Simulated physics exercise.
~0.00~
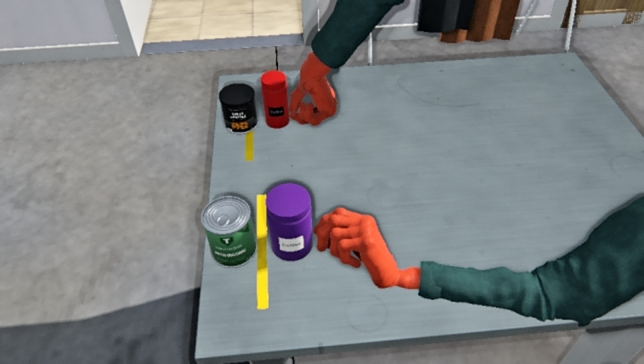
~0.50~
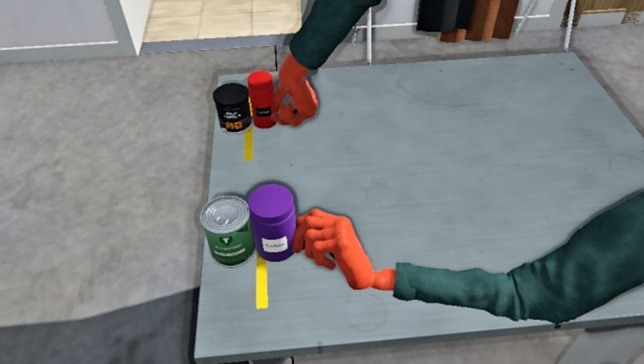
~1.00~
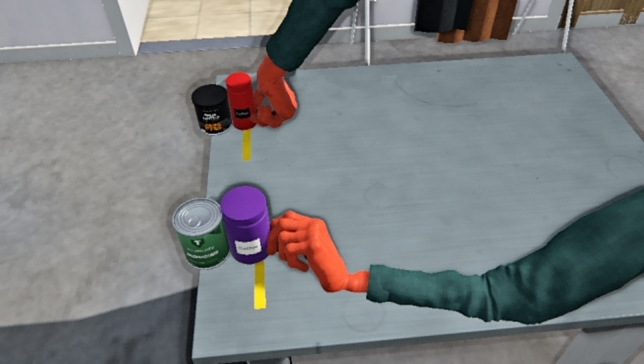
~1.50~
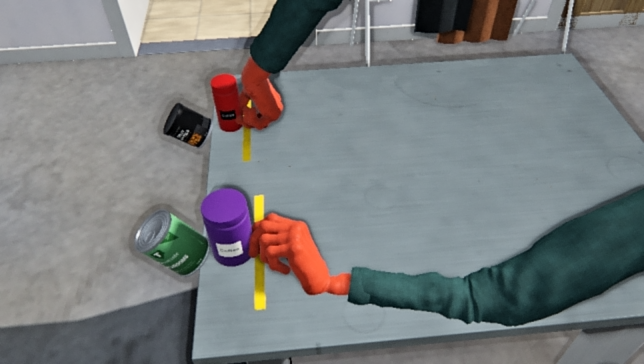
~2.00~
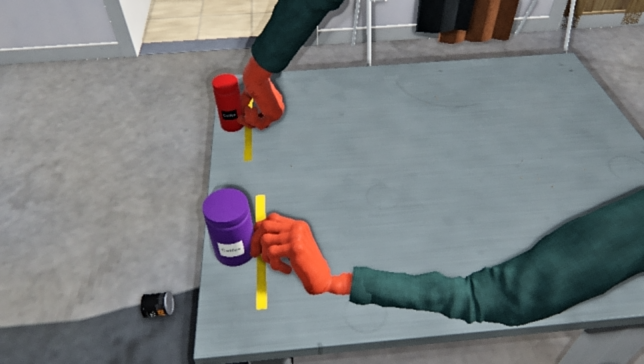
Two red hands pushing a red jar and a purple jar left, knocking a black pot and green tin off the table.
